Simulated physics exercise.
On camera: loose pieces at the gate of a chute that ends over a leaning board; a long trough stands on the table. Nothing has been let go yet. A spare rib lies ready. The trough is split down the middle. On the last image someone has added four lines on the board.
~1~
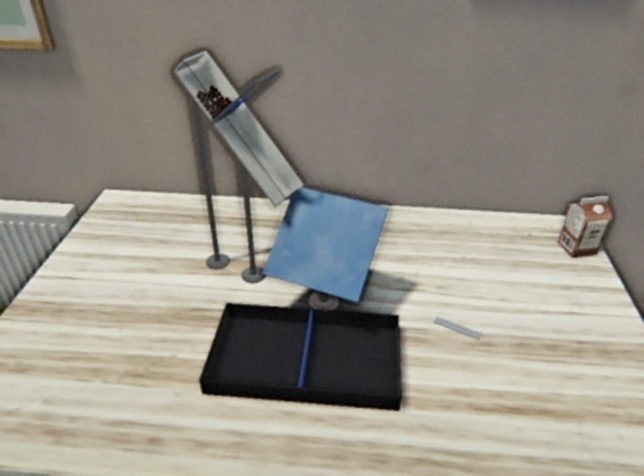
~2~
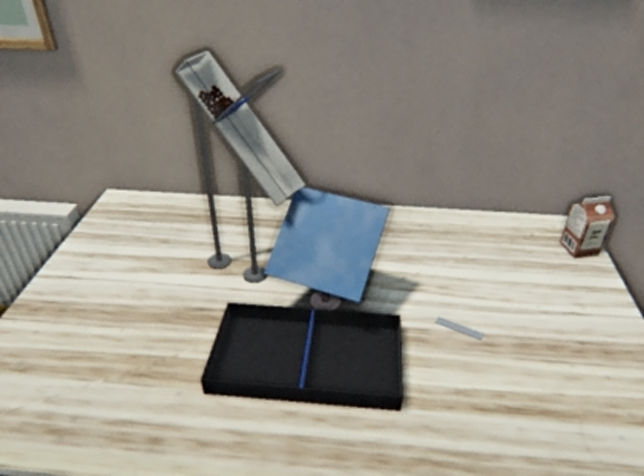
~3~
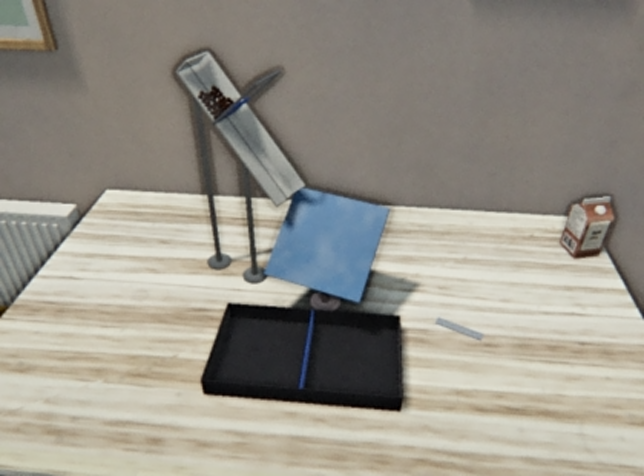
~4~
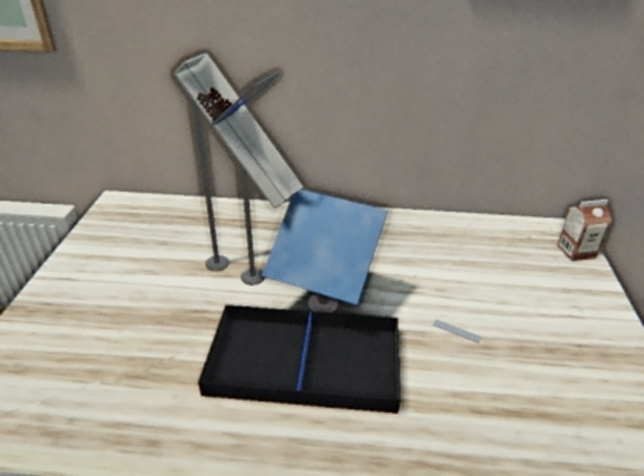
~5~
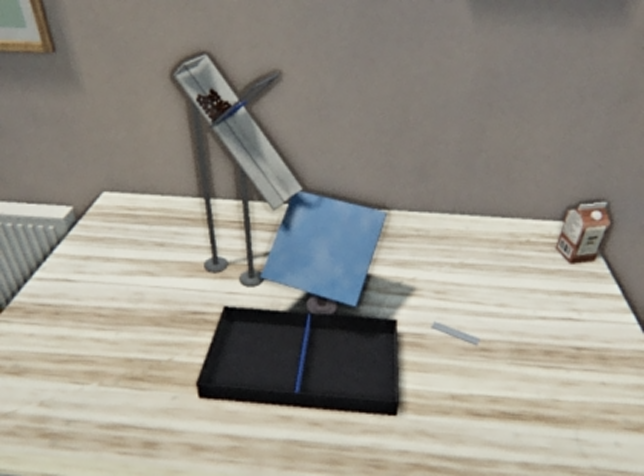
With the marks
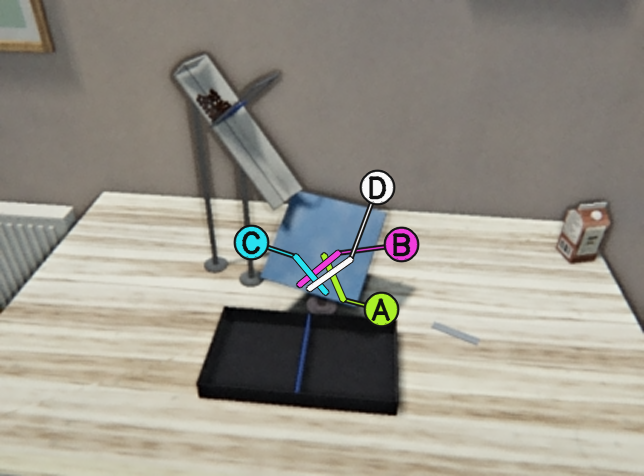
A sloping chute held small brown pieces behind a closed gate, above a tilted blue board and a black divided tray on a striped wooden table, and nothing moved except the view, very slightly.
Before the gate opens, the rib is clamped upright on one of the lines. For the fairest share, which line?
The answer is line A.
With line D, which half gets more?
Left.
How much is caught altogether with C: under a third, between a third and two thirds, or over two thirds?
Over two thirds.
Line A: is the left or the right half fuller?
More lands on the right.
On the marked copy, line A from (324, 255) to (343, 299); line B from (338, 253) to (299, 284); line C from (295, 256) to (325, 292); line D from (350, 259) to (309, 288).
For line A, of what is caught, about a third in the left half, about two thirds in the right.
For line B, of what is caught, nearly all in the left half, a small part in the right.
For line C, of what is caught, a stray few in the left half, nearly all in the right.
For line D, of what is caught, nearly all in the left half, a stray few in the right.
